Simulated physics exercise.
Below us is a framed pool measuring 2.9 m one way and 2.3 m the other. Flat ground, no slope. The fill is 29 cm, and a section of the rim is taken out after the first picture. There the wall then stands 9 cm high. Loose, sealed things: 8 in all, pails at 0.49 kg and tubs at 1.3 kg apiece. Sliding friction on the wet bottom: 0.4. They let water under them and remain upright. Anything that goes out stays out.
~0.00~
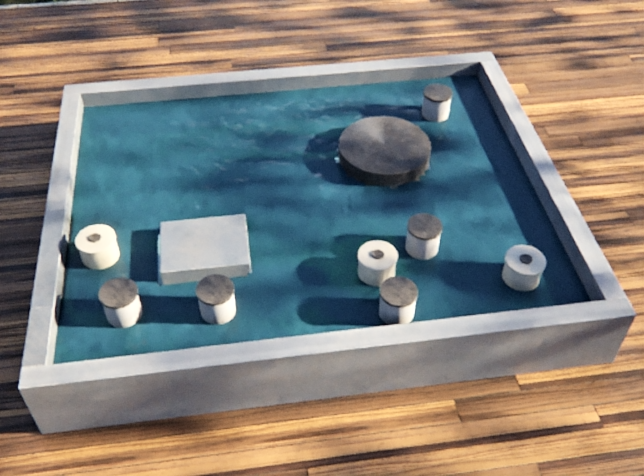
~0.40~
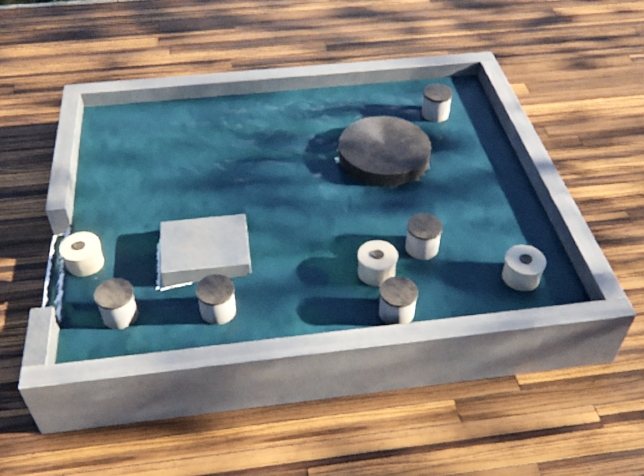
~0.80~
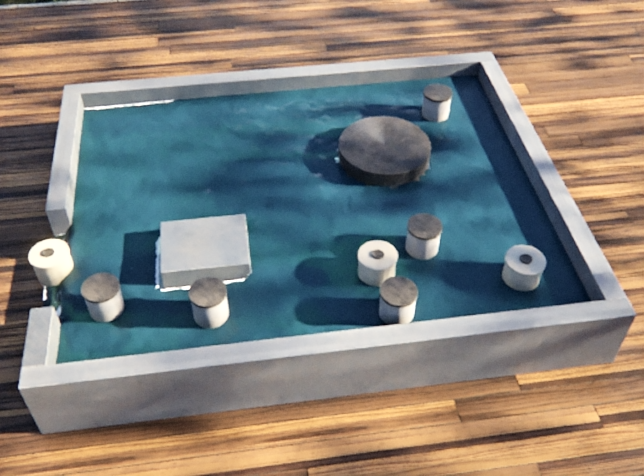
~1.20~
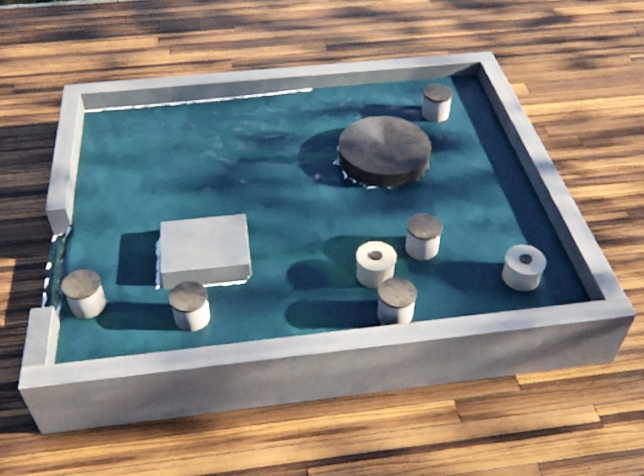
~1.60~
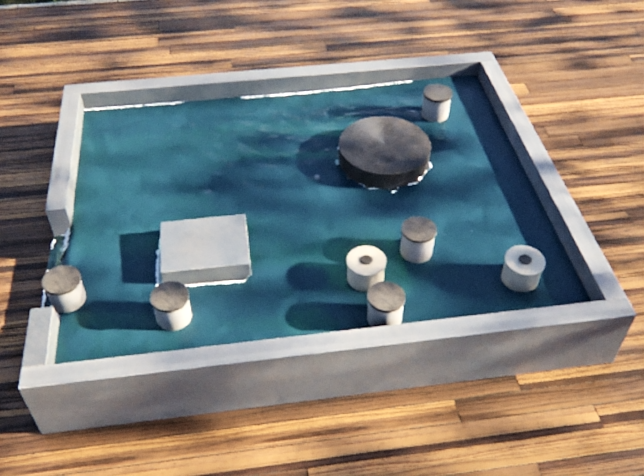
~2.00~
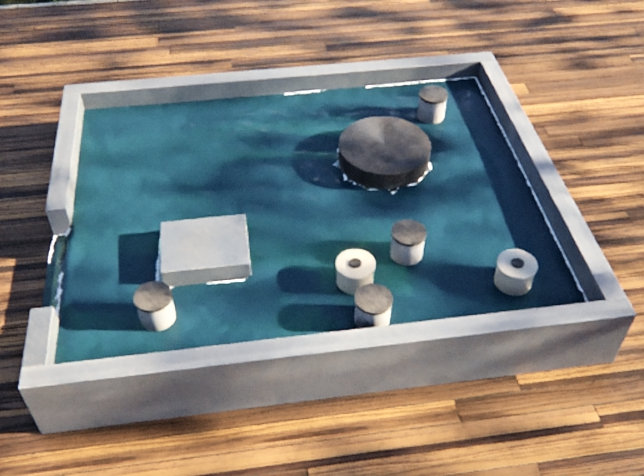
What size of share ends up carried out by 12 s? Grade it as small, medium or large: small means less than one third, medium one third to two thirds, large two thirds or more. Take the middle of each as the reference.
I would call it medium.
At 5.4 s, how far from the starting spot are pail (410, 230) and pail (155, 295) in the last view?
Respectively, 30 cm and gone out.
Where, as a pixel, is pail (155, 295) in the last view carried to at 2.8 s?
About pixel (115, 289).
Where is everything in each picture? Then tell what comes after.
In the first frame, a pail at (215, 289), afloat; a pail at (399, 291), afloat; 29 cm deep round most things; 0 of 8 have shifted.
In the second frame, a pail at (215, 289), afloat; a pail at (399, 291) floats; 29 cm deep round most things; 1 of 8 have shifted.
In the third frame, a pail at (208, 292) floats, 4 cm from its start; a pail at (399, 291), afloat; 29 cm deep round most things; 2 of 8 have shifted.
In the fourth frame, a pail at (188, 296) floats, 14 cm from its start; a pail at (398, 292), afloat; 28 cm deep round most things; 3 of 8 have shifted.
In the fifth frame, a pail at (169, 296), afloat, 24 cm from its start; a pail at (386, 296) floats, 7 cm from its start; 27 cm deep round most things; 5 of 8 have shifted.
In the sixth frame, a pail at (153, 296), afloat, 32 cm from its start; a pail at (374, 298), afloat, 13 cm from its start; about 1640 L in view; 6 of 8 have shifted.
After 2.8 s 2 of 8 are out; 6 afloat.
After 5.4 s 3 of 8 are out; 5 afloat.
After 8.0 s 3 of 8 are out; 5 afloat.
After 12.0 s 3 of 8 are out; 5 afloat.
